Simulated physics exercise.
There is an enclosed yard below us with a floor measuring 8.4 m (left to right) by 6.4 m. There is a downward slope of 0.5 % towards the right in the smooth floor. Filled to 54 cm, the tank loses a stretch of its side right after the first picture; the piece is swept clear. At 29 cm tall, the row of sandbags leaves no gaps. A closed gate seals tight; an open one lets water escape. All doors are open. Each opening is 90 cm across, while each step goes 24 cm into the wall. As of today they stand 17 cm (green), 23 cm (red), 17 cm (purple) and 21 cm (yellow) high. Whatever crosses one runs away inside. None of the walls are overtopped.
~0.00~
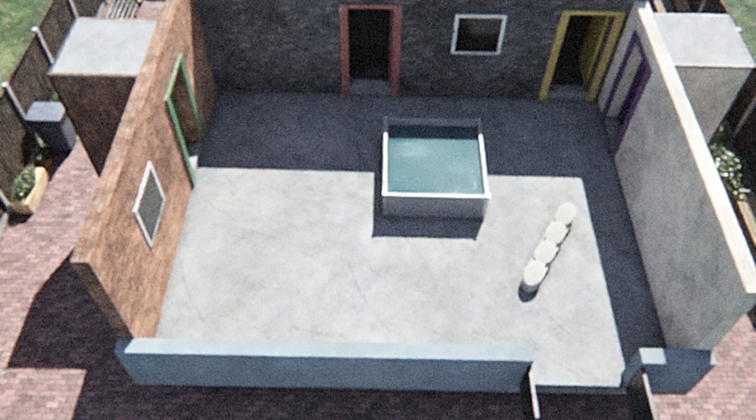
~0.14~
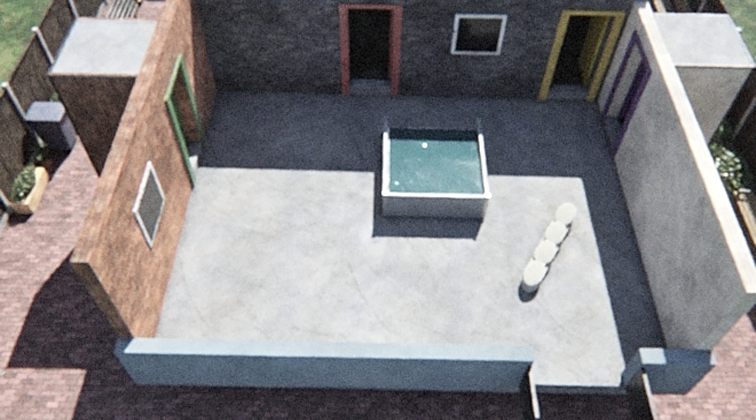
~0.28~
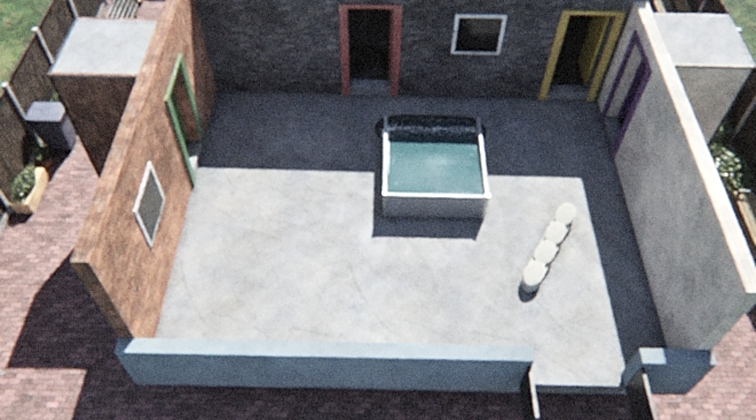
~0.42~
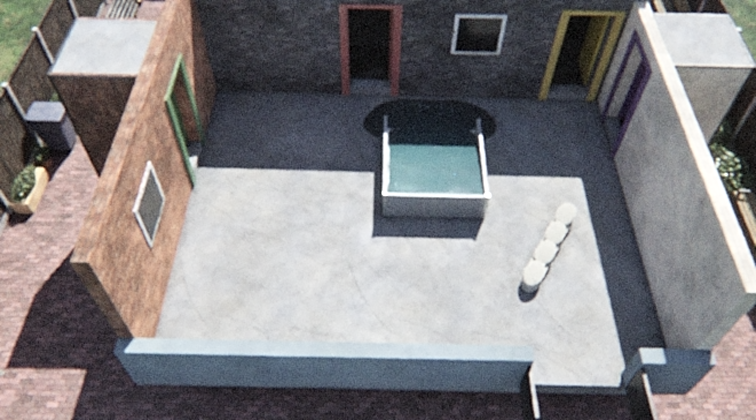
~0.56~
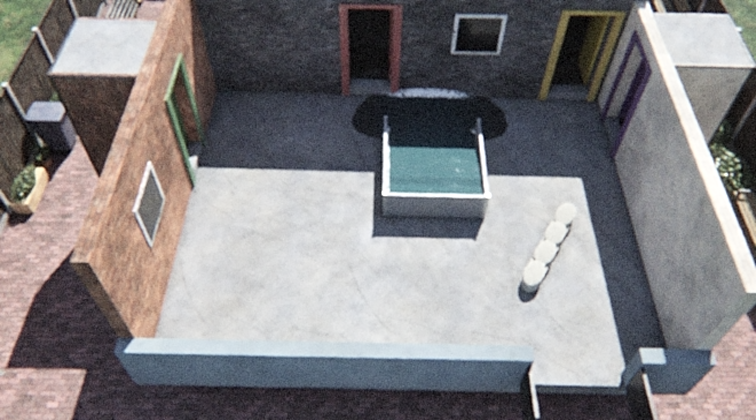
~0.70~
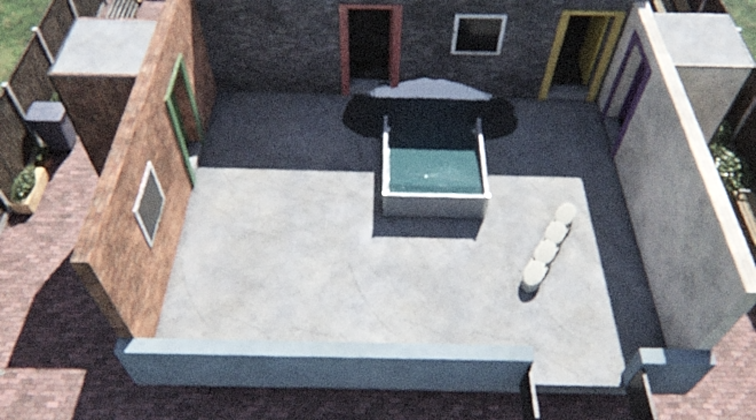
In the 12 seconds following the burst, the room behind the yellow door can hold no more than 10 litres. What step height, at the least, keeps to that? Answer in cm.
I would say about 13 cm.
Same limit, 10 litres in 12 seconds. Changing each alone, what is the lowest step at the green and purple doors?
About 8.0 cm at green and about 18 cm at purple.
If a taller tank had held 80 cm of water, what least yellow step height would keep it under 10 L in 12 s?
Roughly 21 cm high.
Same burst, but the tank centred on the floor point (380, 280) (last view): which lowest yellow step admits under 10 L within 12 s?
In that case about 10.5 cm.
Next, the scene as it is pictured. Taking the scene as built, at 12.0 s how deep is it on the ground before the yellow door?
5.0 cm.
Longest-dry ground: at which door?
Final door: Green.
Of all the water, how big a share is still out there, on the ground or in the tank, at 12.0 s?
About 90 %.
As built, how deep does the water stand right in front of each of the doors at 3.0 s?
Depths in cm: Green 5, red 15, purple 21, yellow 11.
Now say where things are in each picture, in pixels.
The first frame shows still water, 54 cm deep, in the tank at (434, 158); the yellow door at (577, 63) is dry.
In the second frame, the gap is on the far side, the front 0.2 m out at a hidden place; the back of the tank holds 54 cm.
In the third frame, the gap is on the far side, the front 0.7 m out at (439, 118); the back of the tank holds 54 cm.
In the fourth frame, water pours out on the far side and has run 1.2 m, to (403, 102); about 8 cm deep outside, 54 cm at the back.
In the fifth frame, water pours out on the far side and has run 1.4 m, to (482, 98); about 8 cm deep outside, 52 cm at the back.
In the sixth frame, the front is at (498, 98), 1.5 m from the gap on the far side; 3.7 m2 of floor is wet, 45 cm left at the back; the yellow door at (577, 63), 3.3 m from the gap, is still 1.4 m from the nearest water.
After 1.4 s water covers 10 % of the floor, deepest (40 cm) near (430, 104); it has not reached the yellow door.
After 3.0 s water covers 30 % of the floor, deepest (26 cm) near (595, 108); 11 cm at the yellow door, 0 litres in over its 21 cm step.
After 12.0 s water covers 95 % of the floor, deepest (6 cm) near (432, 367); 5 cm at the yellow door, 1 litre in over its 21 cm step.
At the yellow door as built, the water arrived by 1.5 s and peaked near 13 cm at 4.2 s.
With a step of 12 cm, 14 litres would have come in within the 12 s; with 16.5 cm, 4 litres. So under 10 litres takes about 13 cm.
